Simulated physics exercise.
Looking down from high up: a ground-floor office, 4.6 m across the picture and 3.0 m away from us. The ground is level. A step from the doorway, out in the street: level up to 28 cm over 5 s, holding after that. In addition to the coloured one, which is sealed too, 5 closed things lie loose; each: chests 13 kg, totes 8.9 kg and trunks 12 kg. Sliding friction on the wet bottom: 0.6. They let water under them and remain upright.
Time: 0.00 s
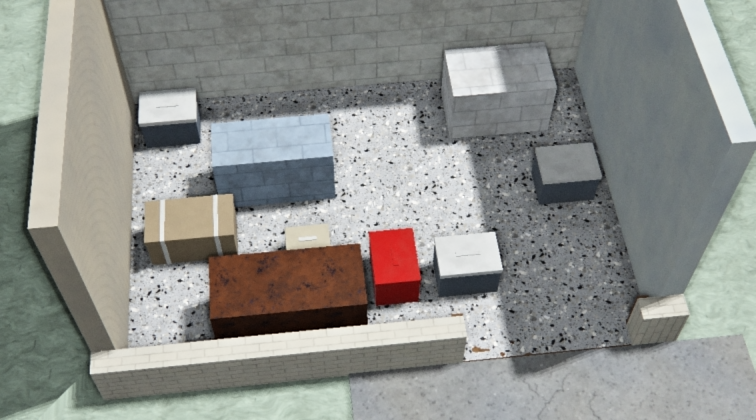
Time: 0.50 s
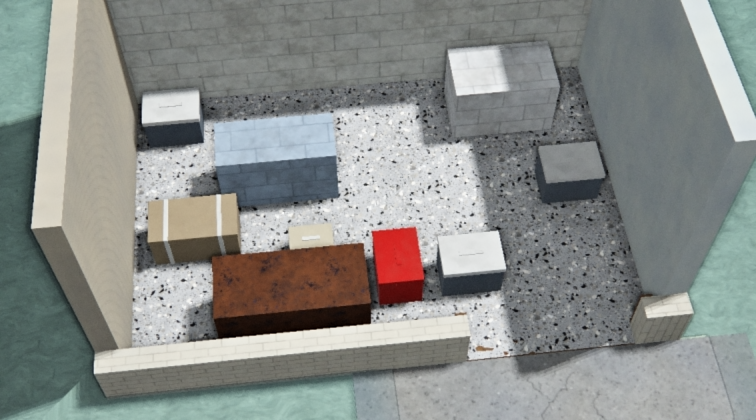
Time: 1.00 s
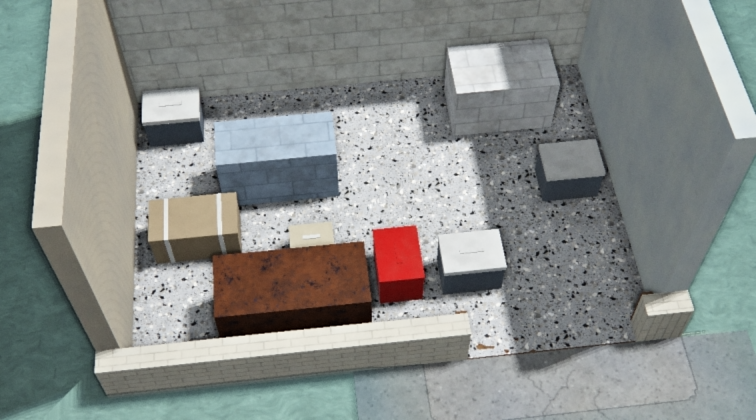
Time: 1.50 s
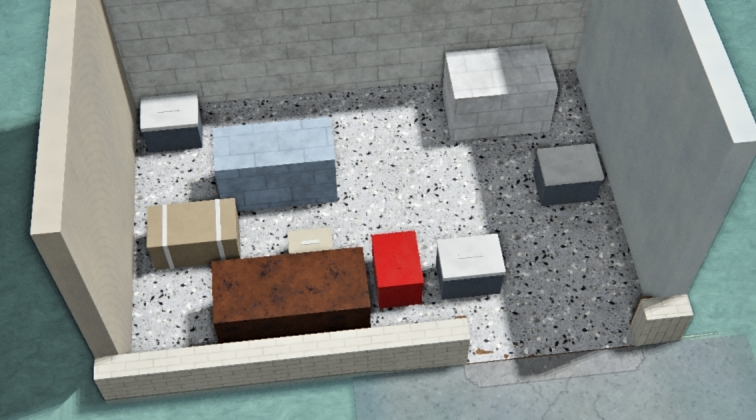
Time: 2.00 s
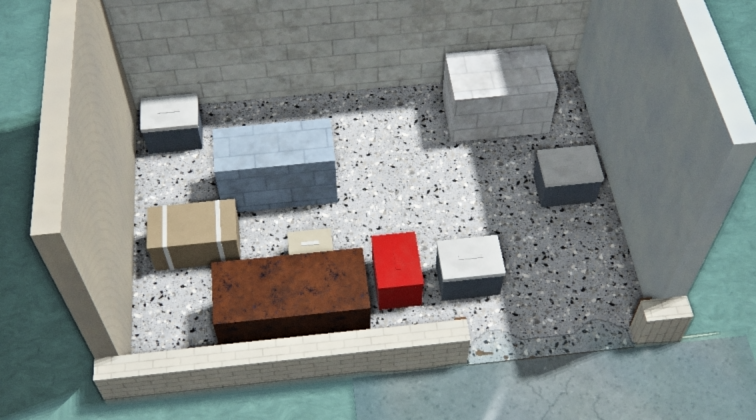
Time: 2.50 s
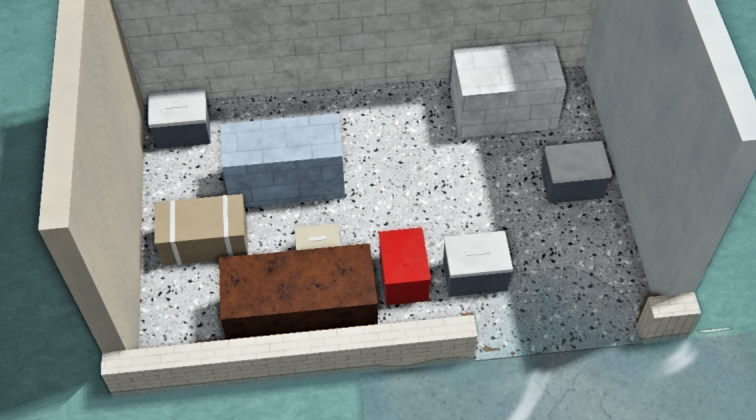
A ground-floor office with speckled flooring is seen from high above, its front wall low and broken by a doorway at right. A red chest stands between a rust-brown block and a pale-topped box, with a blue block, a tan strapped box and other grey and pale boxes around them. The view shifts slightly while water spreads over the street outside, reaching the doorway, and nothing inside moves.
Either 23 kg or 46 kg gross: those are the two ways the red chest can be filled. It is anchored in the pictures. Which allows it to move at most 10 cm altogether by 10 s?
The lesser amount keeps it steady.
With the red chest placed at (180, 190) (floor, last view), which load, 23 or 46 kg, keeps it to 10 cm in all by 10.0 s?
So neither weight works.
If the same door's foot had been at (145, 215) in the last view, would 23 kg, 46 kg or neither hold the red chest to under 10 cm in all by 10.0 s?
The answer is that only the greater mass suffices.
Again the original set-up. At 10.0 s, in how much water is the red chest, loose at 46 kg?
Depth: Approx. 8 cm.
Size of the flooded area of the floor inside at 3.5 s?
Flooded: Near 2.5 m2.
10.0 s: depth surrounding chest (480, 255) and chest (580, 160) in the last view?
Some 19 cm at the first, some 24 cm at the second.
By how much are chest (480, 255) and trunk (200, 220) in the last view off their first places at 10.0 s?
In turn: 300 cm, 60 cm.
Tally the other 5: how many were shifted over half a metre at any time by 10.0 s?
It adds up to 5.
After 3.5 s the red chest would be 0 cm from its start with 23 kg and 0 cm from its start with 46 kg; 0 cm of water round it then.
After 4.5 s the red chest would be 0 cm from its start with 23 kg and 0 cm from its start with 46 kg; 4 cm of water round it then.
After 7.0 s the red chest would be 0 cm from its start with 23 kg and 0 cm from its start with 46 kg; 4 cm of water round it then.
After 10.0 s the red chest would be 0 cm from its start with 23 kg and 0 cm from its start with 46 kg; 8 cm of water round it then.
